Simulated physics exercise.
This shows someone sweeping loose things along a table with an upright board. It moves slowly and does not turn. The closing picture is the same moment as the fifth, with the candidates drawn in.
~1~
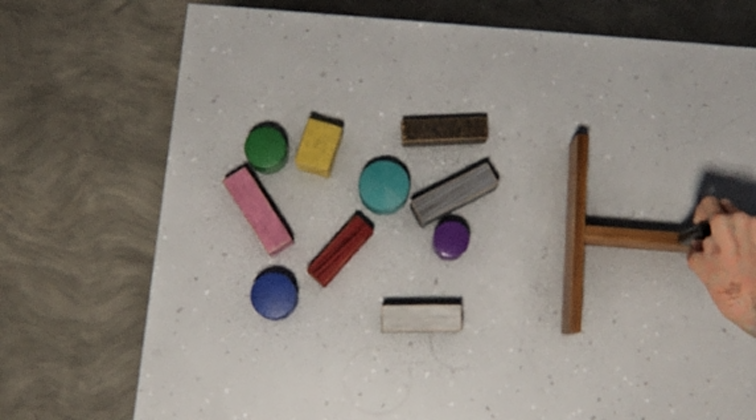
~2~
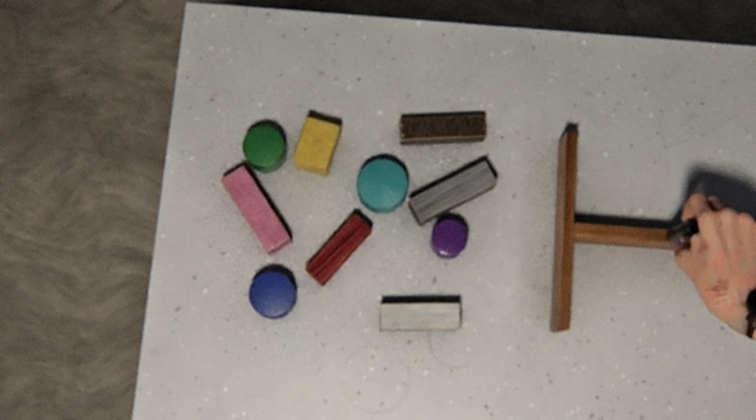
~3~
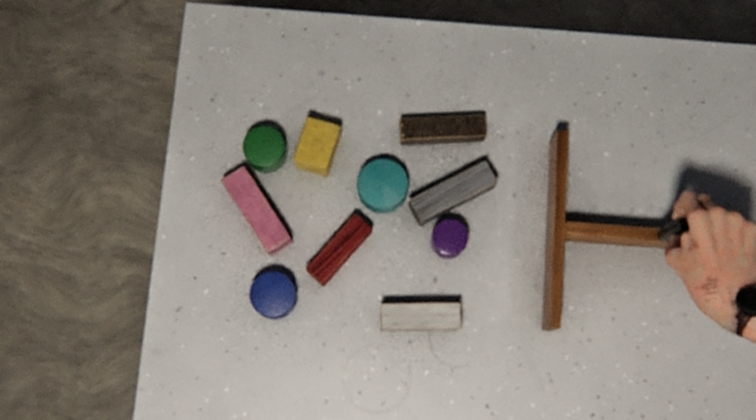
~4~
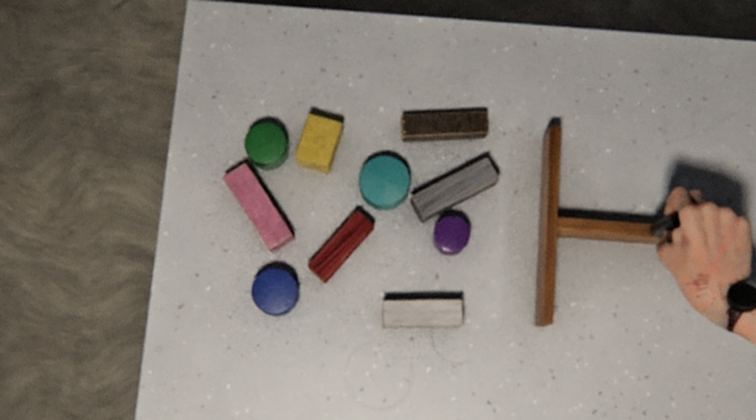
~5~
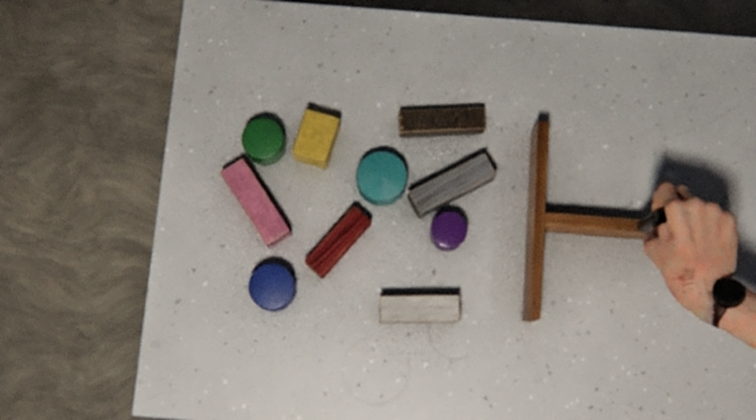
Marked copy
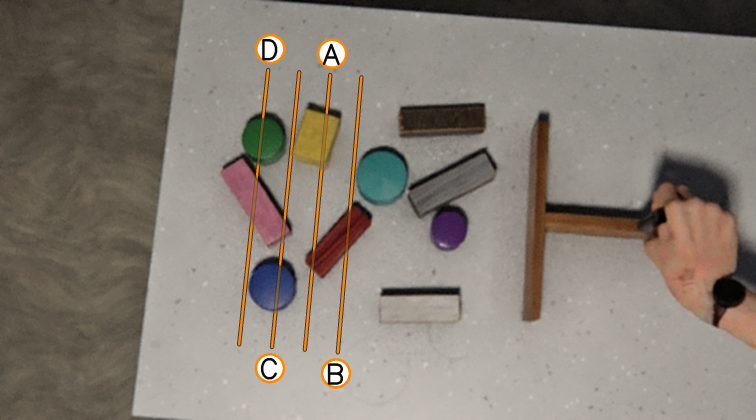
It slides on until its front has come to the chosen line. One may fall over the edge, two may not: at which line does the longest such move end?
At D, and not beyond.
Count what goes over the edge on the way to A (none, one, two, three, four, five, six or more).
The count is none.
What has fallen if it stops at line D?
It is the blue tin.
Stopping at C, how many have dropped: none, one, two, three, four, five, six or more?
By then, none.
On the copy, A at (318, 208); B at (350, 211); C at (286, 206); D at (254, 203).
On D. First, board (436, 210); black bar (392, 113); white bar (382, 305).
Then, board (334, 202); blue tin (220, 284); green tin (240, 133).
Finally, board (254, 196); blue tin over the edge; pink bar (176, 195); one fallen.
By contrast, A is within the limit but short; B is within the limit but short; C is within the limit but short.
